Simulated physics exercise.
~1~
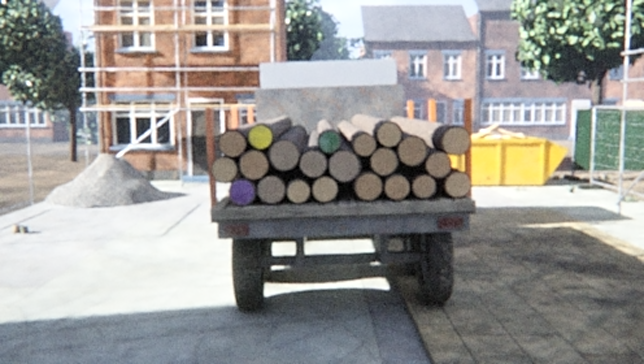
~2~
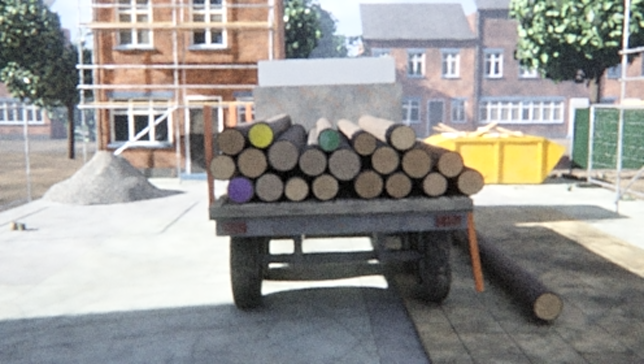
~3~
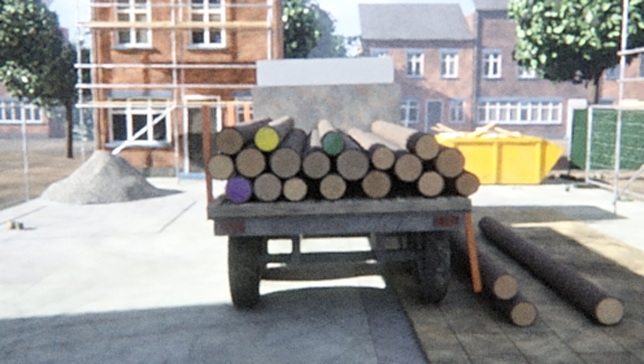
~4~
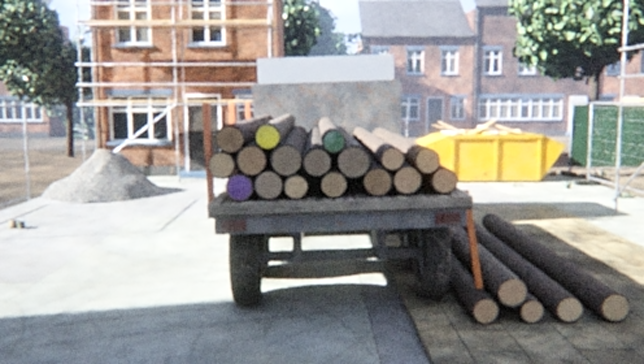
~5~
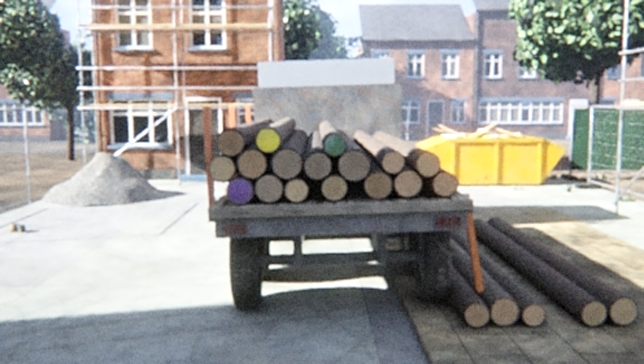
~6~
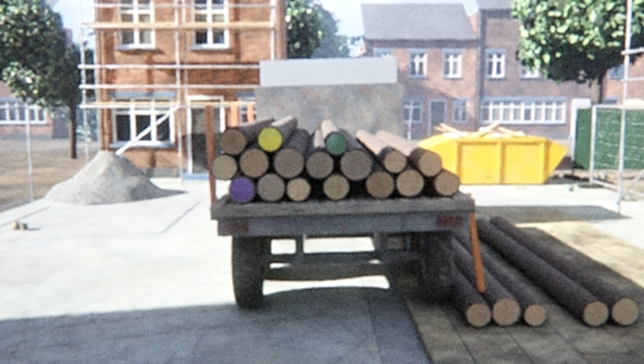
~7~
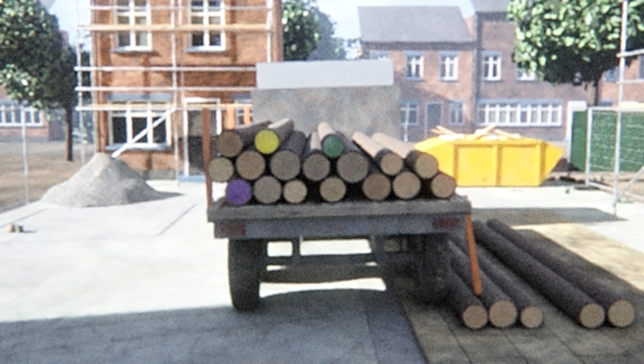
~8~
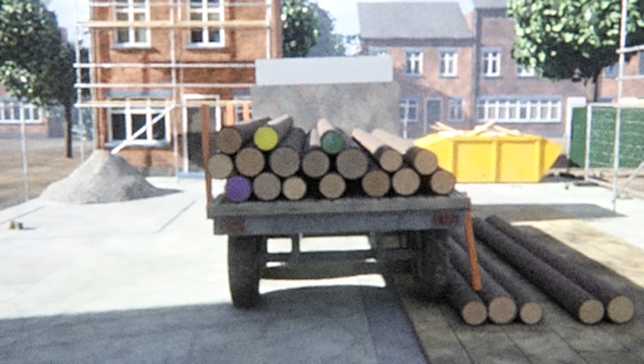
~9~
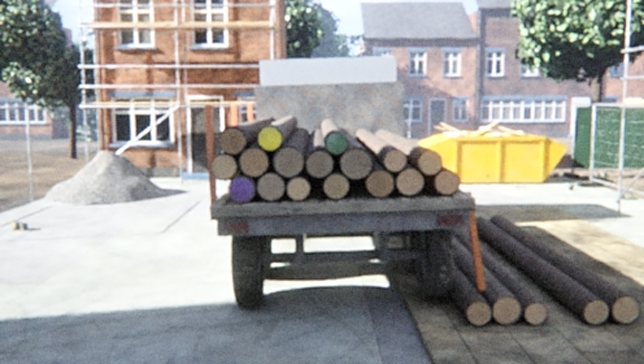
The posts on the right side of a parked flatbed lorry dropped, and several timber poles rolled off that edge onto the ground, settling side by side, while the yellow, green and purple-ended ones stayed aboard with the rest of the stack.
